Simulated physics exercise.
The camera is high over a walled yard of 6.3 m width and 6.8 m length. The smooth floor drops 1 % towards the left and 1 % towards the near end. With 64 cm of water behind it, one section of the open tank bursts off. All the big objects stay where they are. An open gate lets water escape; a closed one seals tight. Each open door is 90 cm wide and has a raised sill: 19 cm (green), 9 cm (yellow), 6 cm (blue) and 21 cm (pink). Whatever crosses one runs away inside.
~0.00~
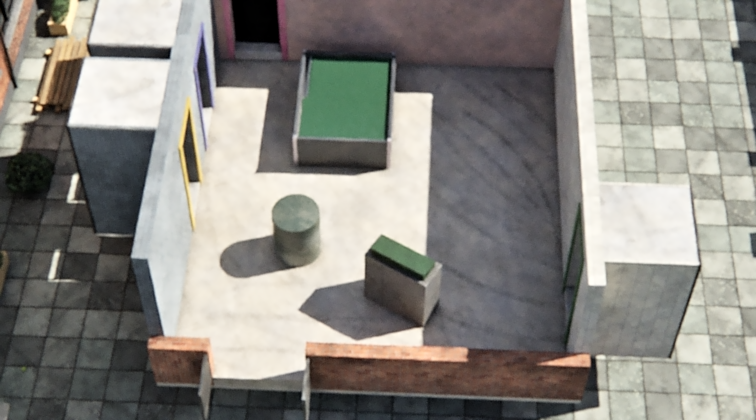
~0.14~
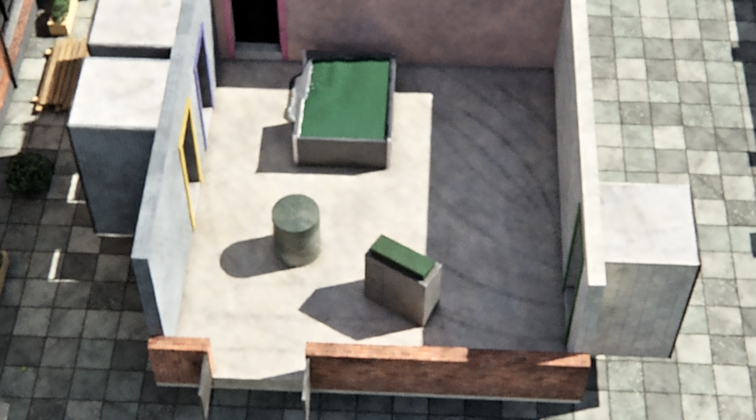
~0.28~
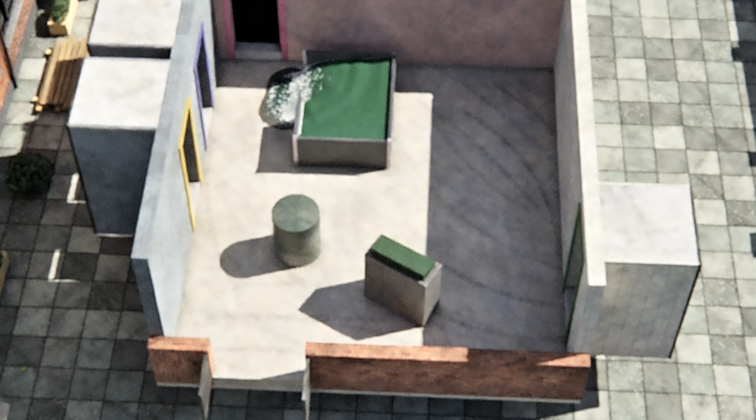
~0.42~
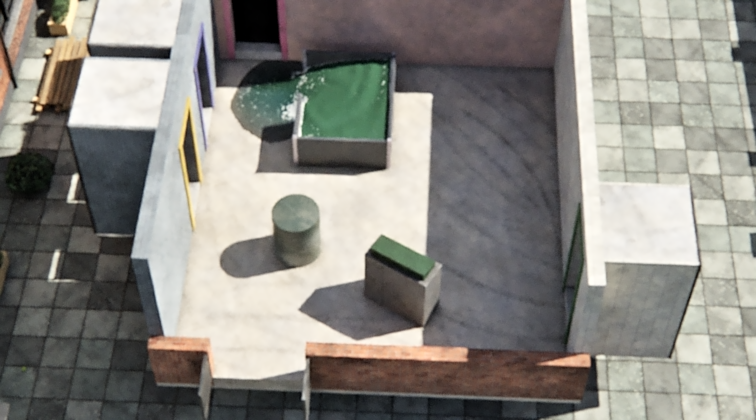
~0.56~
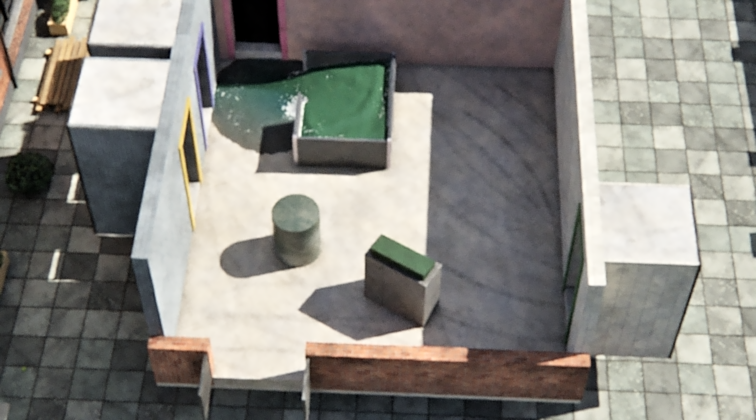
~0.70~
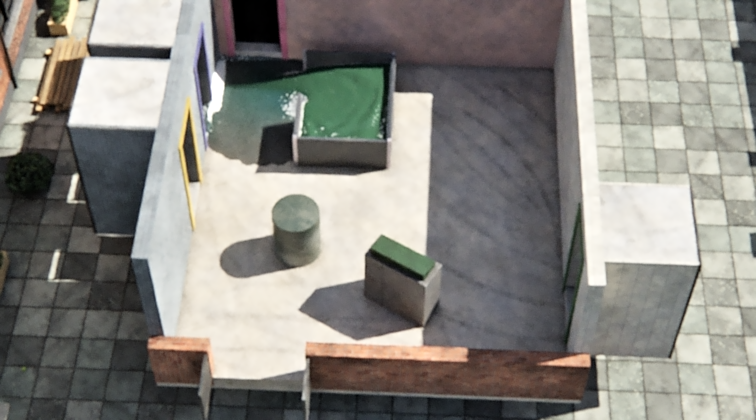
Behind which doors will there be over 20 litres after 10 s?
The water let in: At the green door it keeps below the limit; at the yellow door it stays under the limit; at the blue door it goes over the limit; at the pink door it exceeds the limit.
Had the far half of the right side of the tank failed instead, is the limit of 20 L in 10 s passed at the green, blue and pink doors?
Then: Green under, blue not over, pink under.
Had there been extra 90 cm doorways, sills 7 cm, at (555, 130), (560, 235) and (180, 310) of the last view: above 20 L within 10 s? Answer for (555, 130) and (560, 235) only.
In turn: Not over, not over.
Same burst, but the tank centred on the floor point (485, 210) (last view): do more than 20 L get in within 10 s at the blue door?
Against that limit: Blue above.
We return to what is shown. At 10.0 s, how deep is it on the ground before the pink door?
About 7.5 cm.
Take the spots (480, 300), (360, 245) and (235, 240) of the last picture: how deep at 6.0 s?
About 0, 1 and 4 cm.
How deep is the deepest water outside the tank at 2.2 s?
Roughly 34 cm.
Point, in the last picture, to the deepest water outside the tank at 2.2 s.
At about (246, 83).
After 1.4 s water covers 10 % of the floor and is deepest (50 cm) near (221, 61); green door not reached, yellow door 2 cm at the sill, 0 L in, blue door 23 cm at the sill, 53 L in, pink door 33 cm at the sill, 5 L in.
After 2.2 s water covers 15 % of the floor and is deepest (34 cm) near (246, 83); green door not reached, yellow door 6 cm at the sill, 0 L in, blue door 21 cm at the sill, 136 L in, pink door 32 cm at the sill, 52 L in.
After 3.5 s water covers 30 % of the floor and is deepest (24 cm) near (216, 89); green door not reached, yellow door 8 cm at the sill, 0 L in, blue door 18 cm at the sill, 234 L in, pink door 24 cm at the sill, 84 L in.
After 6.0 s water covers 45 % of the floor and is deepest (16 cm) near (217, 82); green door not reached, yellow door 6 cm at the sill, 0 L in, blue door 13 cm at the sill, 326 L in, pink door 14 cm at the sill, 88 L in.
After 10.0 s water covers 65 % of the floor and is deepest (10 cm) near (172, 362); green door not reached, yellow door 4 cm at the sill, 0 L in, blue door 8 cm at the sill, 362 L in, pink door 7 cm at the sill, 88 L in.
